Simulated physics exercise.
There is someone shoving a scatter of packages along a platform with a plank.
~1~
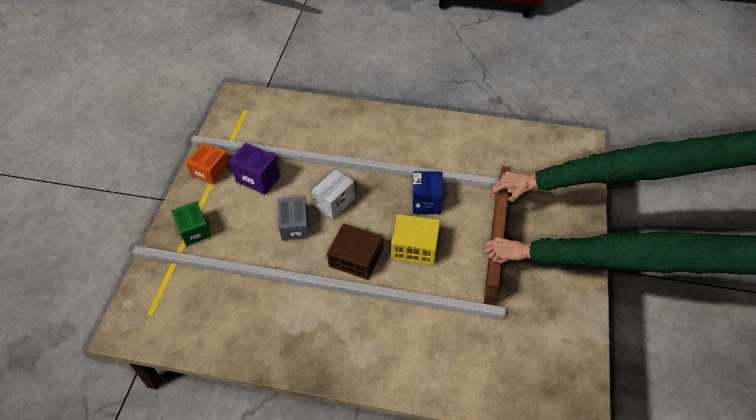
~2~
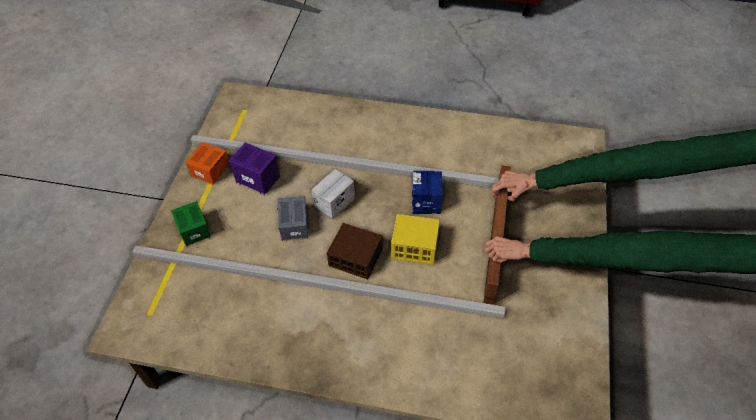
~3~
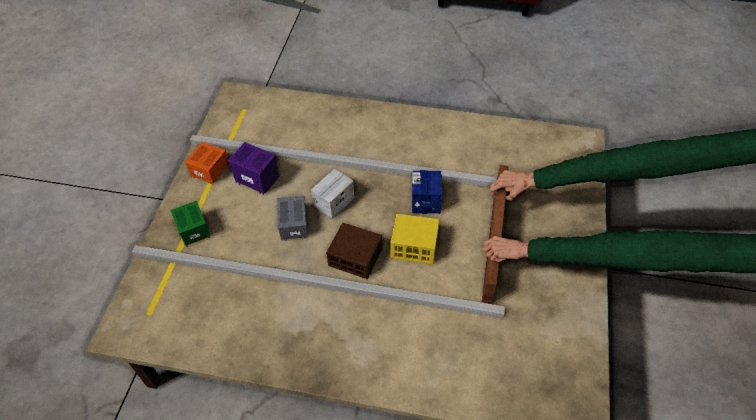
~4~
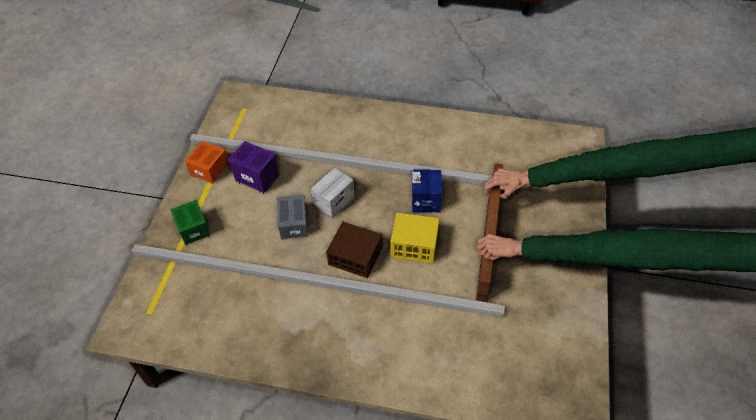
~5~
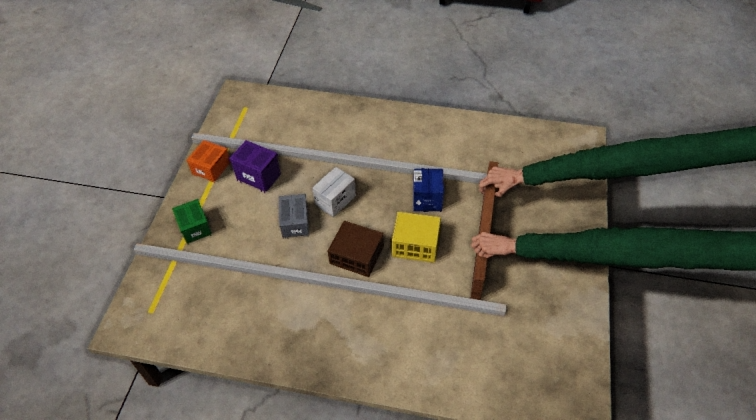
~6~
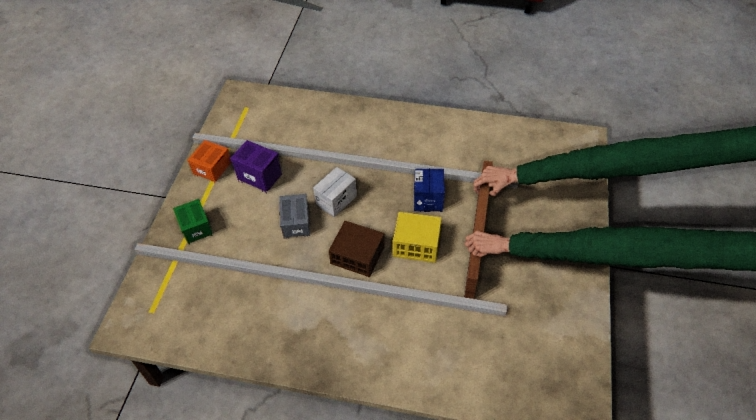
We see two green-sleeved arms holding a brown plank between two rails on a tabletop, beside scattered colored boxes and a yellow tape line. The hands slide the plank slightly left toward the boxes, which stay where they are.
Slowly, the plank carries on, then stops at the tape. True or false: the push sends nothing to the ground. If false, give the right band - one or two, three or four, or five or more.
False, five or more.
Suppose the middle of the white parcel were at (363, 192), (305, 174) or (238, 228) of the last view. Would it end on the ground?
Going through the three places, it drops down; drops down; drops down.
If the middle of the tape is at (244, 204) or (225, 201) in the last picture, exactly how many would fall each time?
In the first try the count is 2, and in the second it is 3.
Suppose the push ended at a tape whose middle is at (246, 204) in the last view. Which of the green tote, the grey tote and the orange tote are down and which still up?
Per object: Green tote goes, grey tote stays, orange tote goes.
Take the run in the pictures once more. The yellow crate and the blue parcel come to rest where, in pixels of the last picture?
Middles: Around (177, 200) and around (204, 156).
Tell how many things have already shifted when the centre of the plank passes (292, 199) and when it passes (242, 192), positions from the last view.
By the first moment it's 8, by the second it's 8.
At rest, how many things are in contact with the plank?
The figure is 2.
Soon after, none off yet; orange tote at rest near (210, 161); green tote at rest near (193, 222); purple tote at rest near (257, 167).
After that, none off yet; orange tote at rest near (210, 161); green tote at rest near (193, 222); purple tote moving near (255, 166).
And then, none off yet; orange tote tilting well over near (172, 153); green tote displaced about its own width near (144, 218); purple tote displaced well along near (199, 151).
In the end, the number that fall off is five or more; gone, brown crate, white parcel, grey tote, purple tote, green tote and orange tote.
